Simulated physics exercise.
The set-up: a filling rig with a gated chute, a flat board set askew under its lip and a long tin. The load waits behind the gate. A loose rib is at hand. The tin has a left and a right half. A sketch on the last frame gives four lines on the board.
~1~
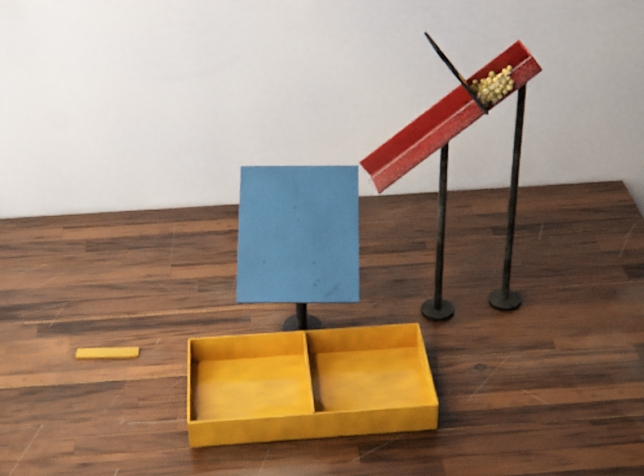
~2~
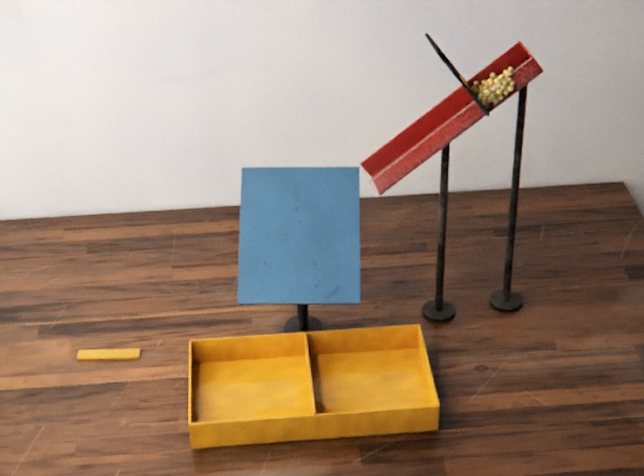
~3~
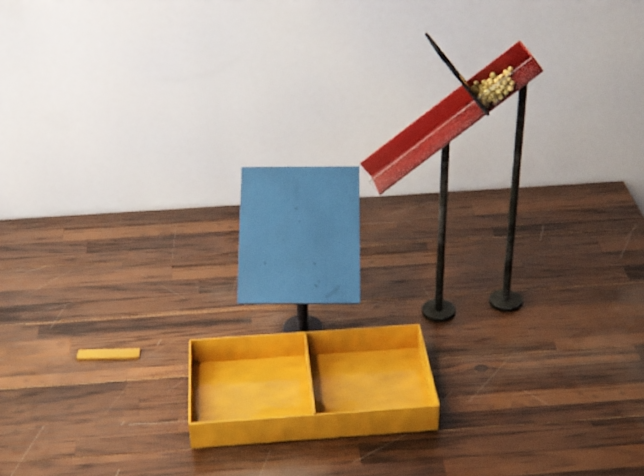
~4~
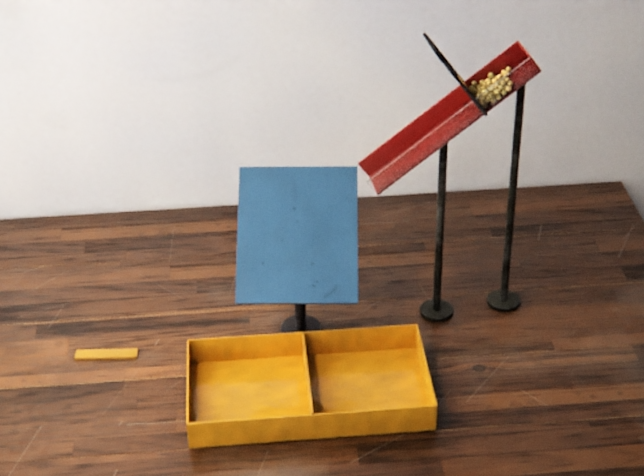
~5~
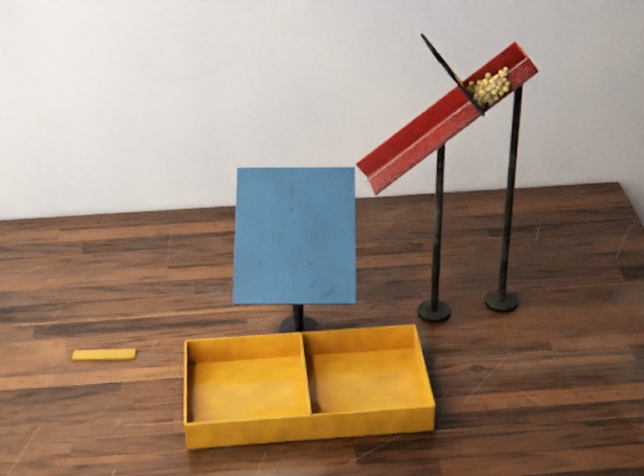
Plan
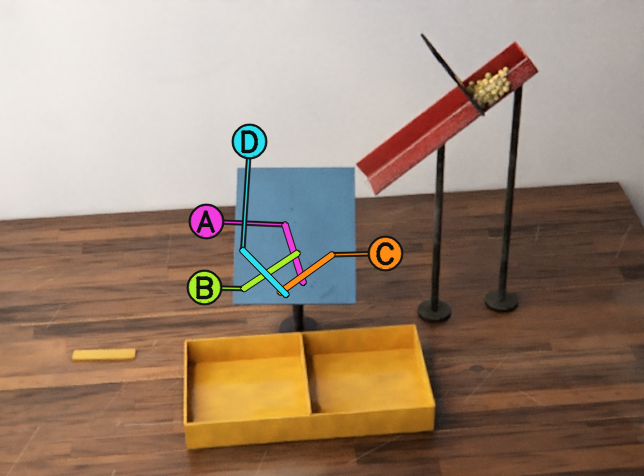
To begin with, a sloping red chute on two dark stands holds a cluster of pale yellow beads behind a thin dark gate, above a tilted blue board and a yellow tray with two compartments. Nothing moves among them; only the view shifts very slightly.
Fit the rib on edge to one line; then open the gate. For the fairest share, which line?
Use line D.
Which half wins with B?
More lands on the left.
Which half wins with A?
Right.
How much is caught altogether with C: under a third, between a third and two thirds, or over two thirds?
It is over two thirds.
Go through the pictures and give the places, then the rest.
In the first picture, load behind the gate (489, 86), soya beans; lip of the chute (375, 184), sloping fairly steeply.
In the second picture, middle of the board (300, 234), tilted fairly steeply; middle of its low edge (299, 304); of its high edge (300, 167).
In the third picture, front corners of the tin (189, 424) and (439, 406); front end of its middle wall (315, 415).
In the fourth picture, middle of the load (488, 87); lip (373, 185).
In the fifth picture, middle of the load (486, 88); lip (371, 186).
On the marked copy, line A from (285, 224) to (303, 282); line B from (297, 253) to (243, 288); line C from (332, 254) to (280, 292); line D from (242, 250) to (285, 294).
Choosing A, of what is caught, about a tenth in the left half, almost all in the right.
Choosing B, of what is caught, the larger part in the left half, about a tenth in the right.
Choosing C, of what is caught, almost all in the left half, just a few in the right.
Choosing D, of what is caught, roughly a third in the left half, roughly two thirds in the right.
